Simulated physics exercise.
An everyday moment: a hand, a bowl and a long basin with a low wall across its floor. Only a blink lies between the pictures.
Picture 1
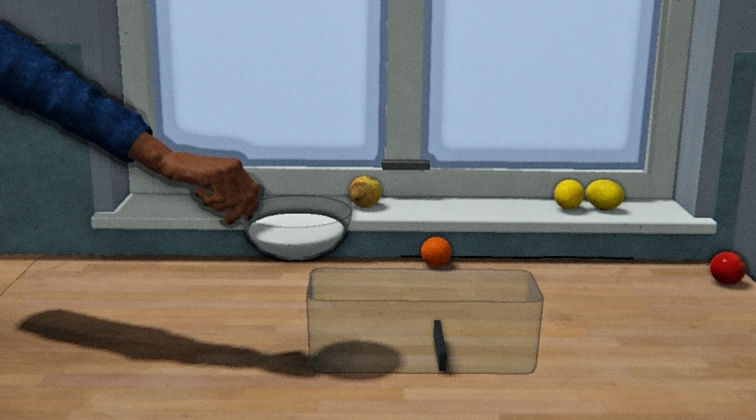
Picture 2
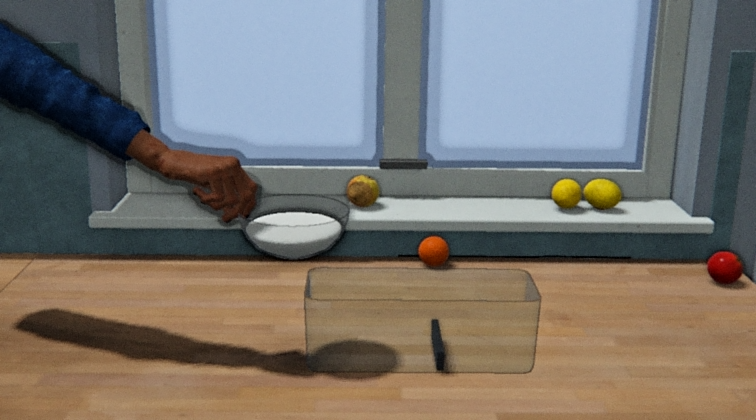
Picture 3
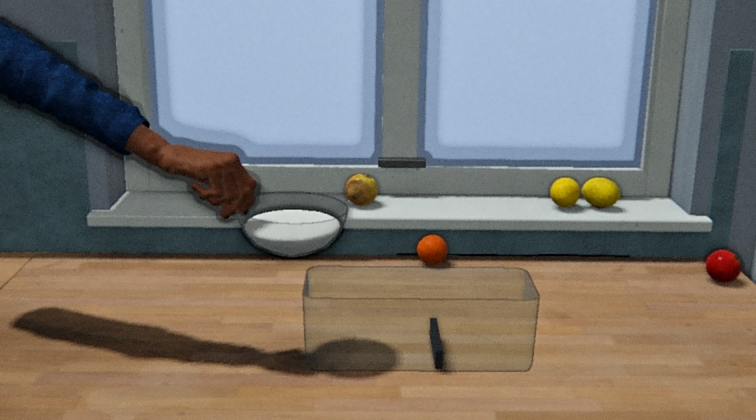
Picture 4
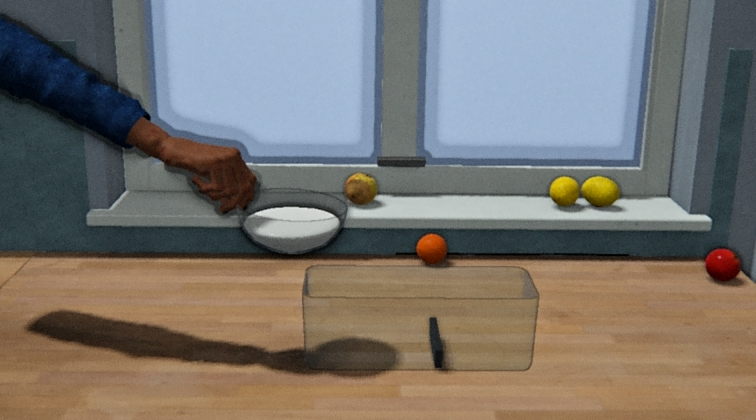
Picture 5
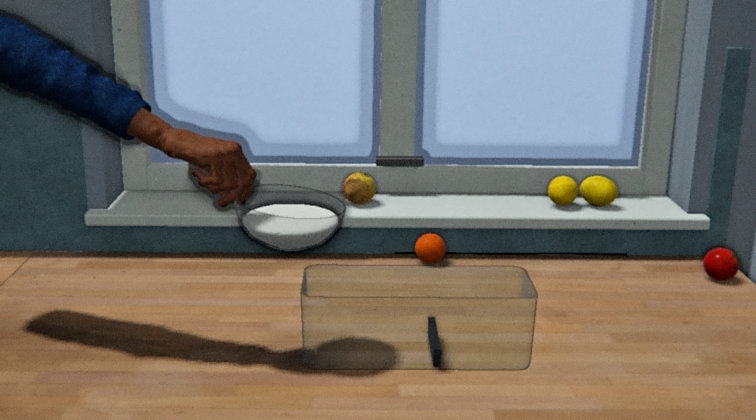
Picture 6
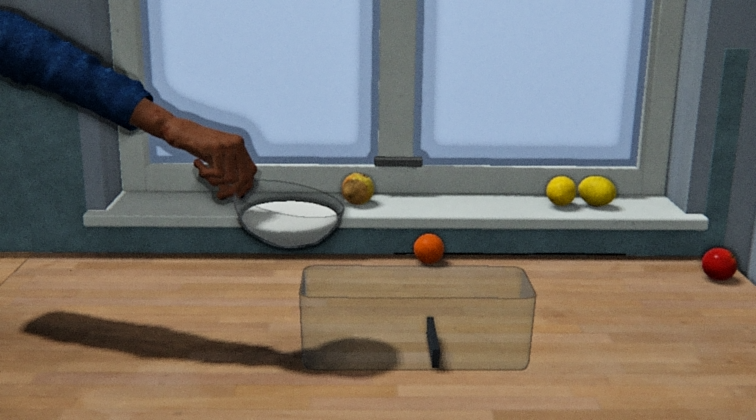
On a wooden counter by a window, a hand holding a bowl of milk above a clear basin, slowly tilting it slightly.
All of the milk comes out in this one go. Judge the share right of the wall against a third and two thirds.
It comes to under a third.
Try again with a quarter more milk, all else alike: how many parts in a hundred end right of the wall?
About 10 per cent.
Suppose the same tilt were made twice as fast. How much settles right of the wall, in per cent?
Roughly 15 in a hundred.
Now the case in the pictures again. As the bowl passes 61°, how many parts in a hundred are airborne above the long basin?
It comes to 35 per cent or so.
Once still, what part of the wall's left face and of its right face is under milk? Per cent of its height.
The left part 50 per cent, the right part 10.
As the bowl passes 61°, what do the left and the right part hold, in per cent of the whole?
Left about 10, right about 0.
A moment on, the bowl is tipped part way and 54 per cent is still to pour, 10 is left of the wall and 0 right of it.
Next, the bowl is tipped on its side and 1 per cent is still to pour, 81 is left of the wall and 7 right of it.
Then the bowl is tipped right over and 0 per cent is still to pour, 89 is left of the wall and 10 right of it.
Later the bowl is tipped right over and 0 per cent is still to pour, 89 is left of the wall and 10 right of it.
In the end 89 per cent lies left of the wall, 10 right of it and 1 outside.
